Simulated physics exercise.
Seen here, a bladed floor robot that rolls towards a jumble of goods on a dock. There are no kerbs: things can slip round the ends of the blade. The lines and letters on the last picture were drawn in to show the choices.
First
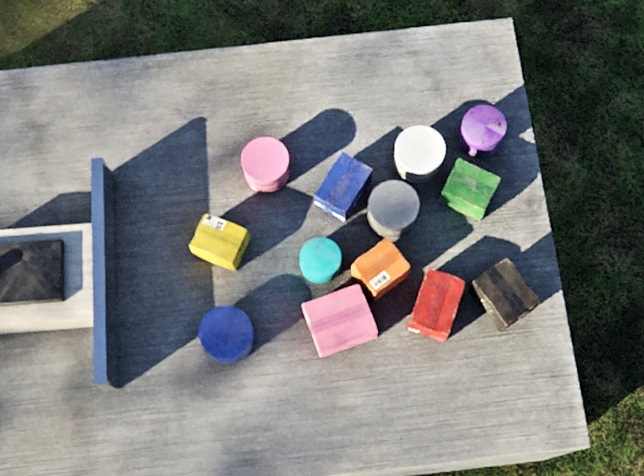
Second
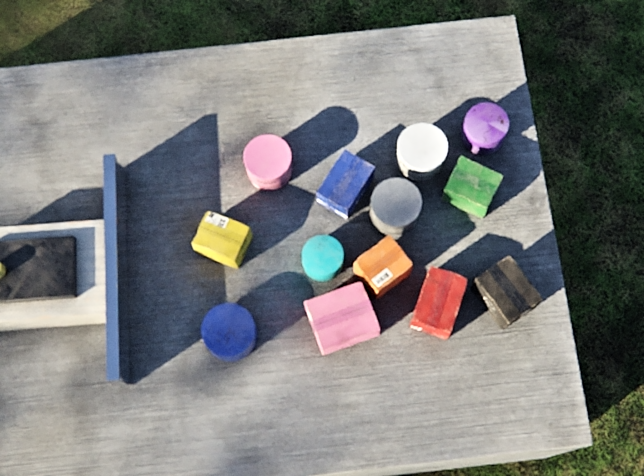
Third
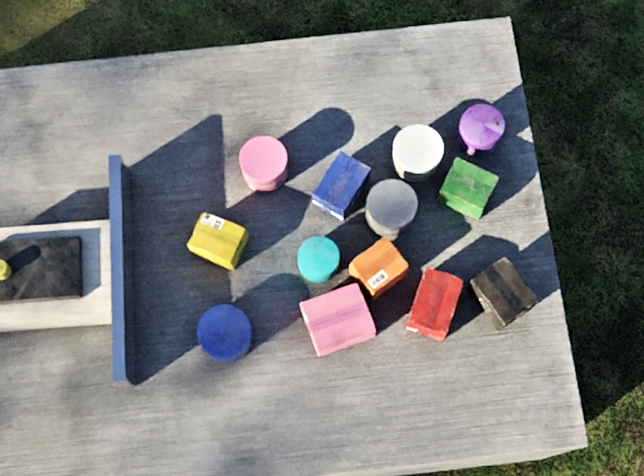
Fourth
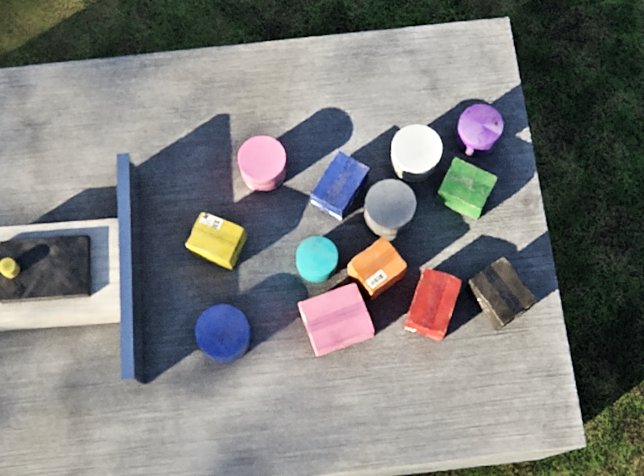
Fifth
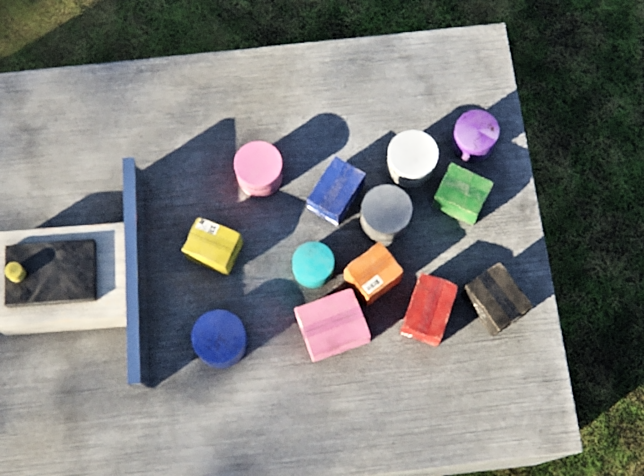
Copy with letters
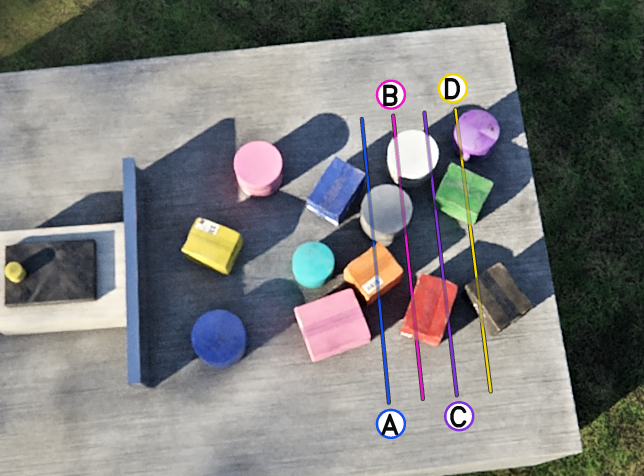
The video shows a flat grey surface scattered with colourful boxes and round containers, seen from above, as a machine with a wide blue blade moves slowly a short way right towards them while the objects stay in place.
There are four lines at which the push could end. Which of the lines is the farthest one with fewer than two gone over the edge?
No farther than B.
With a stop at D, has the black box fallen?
Yes.
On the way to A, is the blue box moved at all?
Yes.
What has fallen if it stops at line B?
The black box.
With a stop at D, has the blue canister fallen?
By then, no.
On the marked copy, A at (375, 255); B at (407, 251); C at (440, 248); D at (472, 244).
With B. Early on, robot (158, 261); blue canister (271, 335); yellow box (263, 231).
Further on, robot (257, 251); black box (514, 298); red box (473, 301).
At the end, robot (333, 243); black box over the edge; red box (546, 290); one fallen.
As for the rest, A is within the limit but short; C drops two; D drops four.
